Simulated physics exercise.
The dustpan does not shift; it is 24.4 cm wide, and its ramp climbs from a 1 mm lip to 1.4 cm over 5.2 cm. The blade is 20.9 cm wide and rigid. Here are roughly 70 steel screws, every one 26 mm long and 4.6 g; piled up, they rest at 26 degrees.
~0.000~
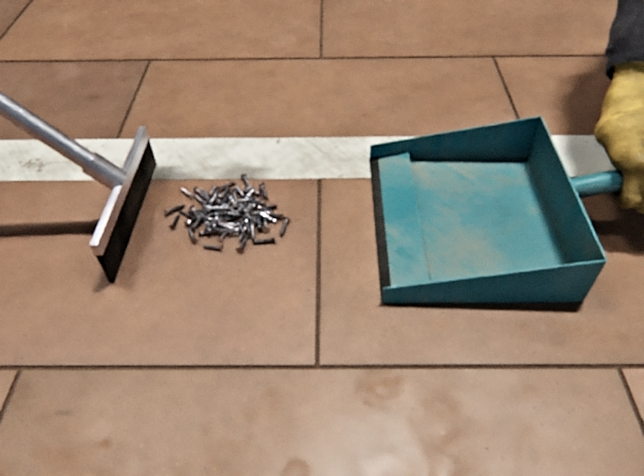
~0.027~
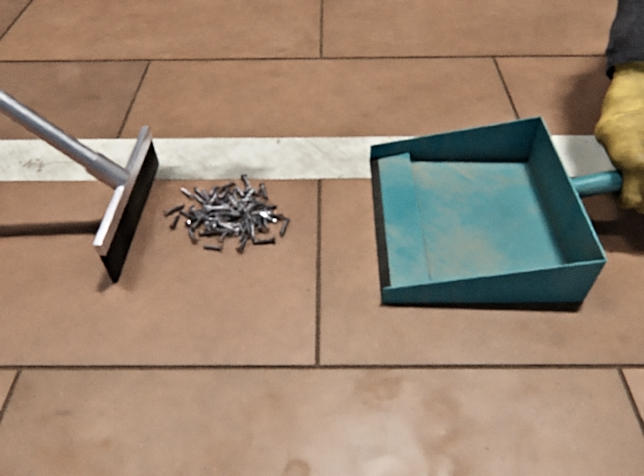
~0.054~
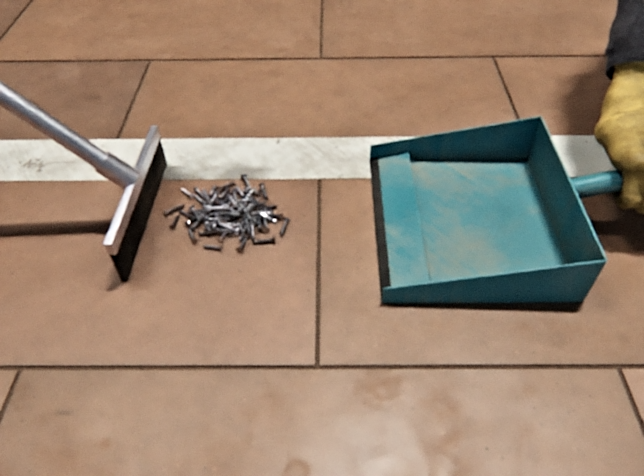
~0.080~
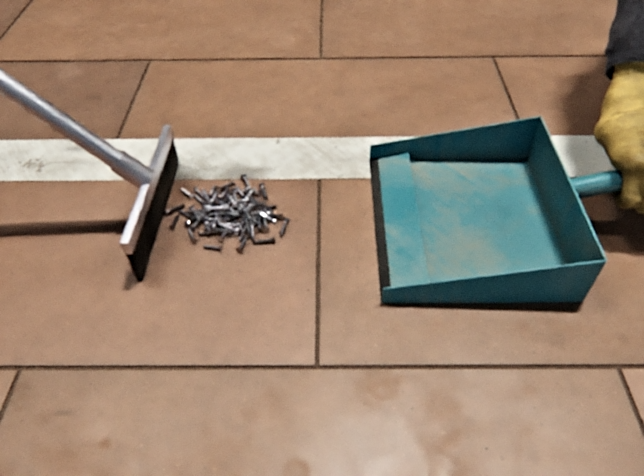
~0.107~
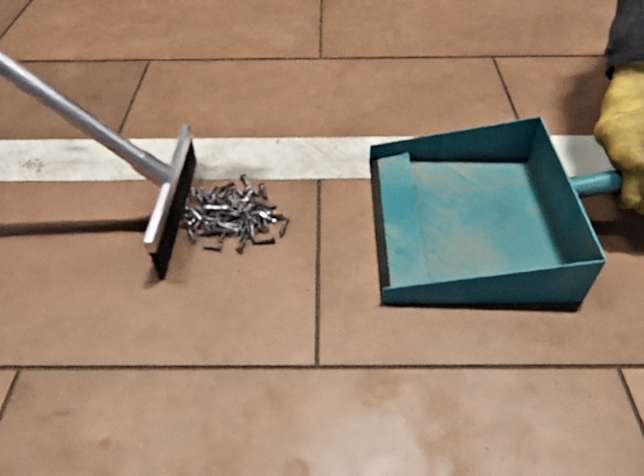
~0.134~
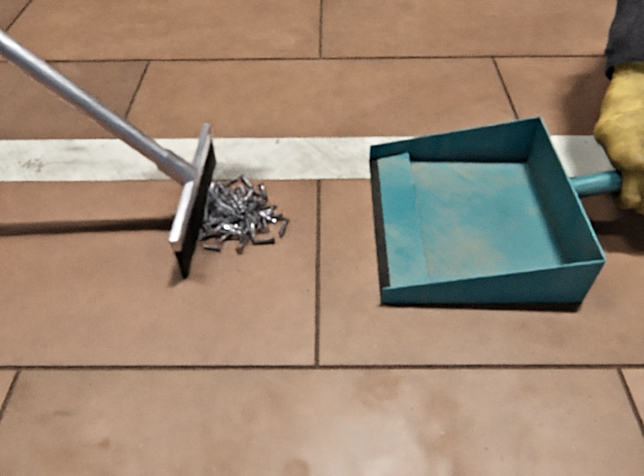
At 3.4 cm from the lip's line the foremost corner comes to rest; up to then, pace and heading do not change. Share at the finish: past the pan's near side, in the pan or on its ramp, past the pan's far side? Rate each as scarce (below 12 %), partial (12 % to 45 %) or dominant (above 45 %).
Ratings: Past the pan's near side - scarce; in the pan or on its ramp - dominant; past the pan's far side - scarce.
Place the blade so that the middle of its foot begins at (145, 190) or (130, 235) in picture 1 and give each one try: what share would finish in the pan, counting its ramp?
Around 65 percent, then around 70 percent.
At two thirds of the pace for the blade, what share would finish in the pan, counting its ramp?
It would be around 30 per cent.
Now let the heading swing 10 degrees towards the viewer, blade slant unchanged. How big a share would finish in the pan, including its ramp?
About 55 percent would end up there.
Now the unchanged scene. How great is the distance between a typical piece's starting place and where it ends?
That distance is around 20 cm.
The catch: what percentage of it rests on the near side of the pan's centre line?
About 40 percent of it.
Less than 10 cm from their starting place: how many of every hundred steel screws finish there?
Some 0 per cent.
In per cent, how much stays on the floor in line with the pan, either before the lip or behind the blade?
That works out near 40 percent.
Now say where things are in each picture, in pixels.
Blade from (98, 250) to (145, 135), moved 0.0 cm, 0 of the pieces shifted so far; middle of the pieces at (231, 214); pan at (479, 221), in the first picture.
Blade from (101, 250) to (147, 135), moved 0.4 cm, 0 of the pieces shifted so far; middle of the pieces at (231, 215), in the second picture.
Blade from (112, 249) to (156, 135), moved 1.5 cm, 0 of the pieces shifted so far; middle of the pieces at (231, 215), in the third picture.
Blade from (128, 248) to (169, 134), moved 3.2 cm, 0 of the pieces shifted so far; middle of the pieces at (231, 215), in the fourth picture.
Blade from (151, 247) to (188, 133), moved 5.7 cm, 5 of the pieces shifted so far; middle of the pieces at (231, 215), in the fifth picture.
Blade from (176, 245) to (208, 132), moved 8.4 cm, 46 of the pieces shifted so far; middle of the pieces at (236, 216); pan at (478, 222). Its pace works out near 1.00 m/s, heading 4 degrees away from the viewer's side, in the sixth picture.
After 0.24 s, middle of the blade 11 cm from the lip; 0 % over the lip, far side 0 %, near side 0 %.
After 0.31 s, middle of the blade 5 cm from the lip; 0 % over the lip, far side 0 %, near side 0 %.
After 0.52 s, middle of the blade 4 cm from the lip; 75 % over the lip, far side 0 %, near side 0 %.
By 1.5 s all is still; near side 0 %, pan 60 %, far side 0 %, in front of the lip or behind the blade 40 %.
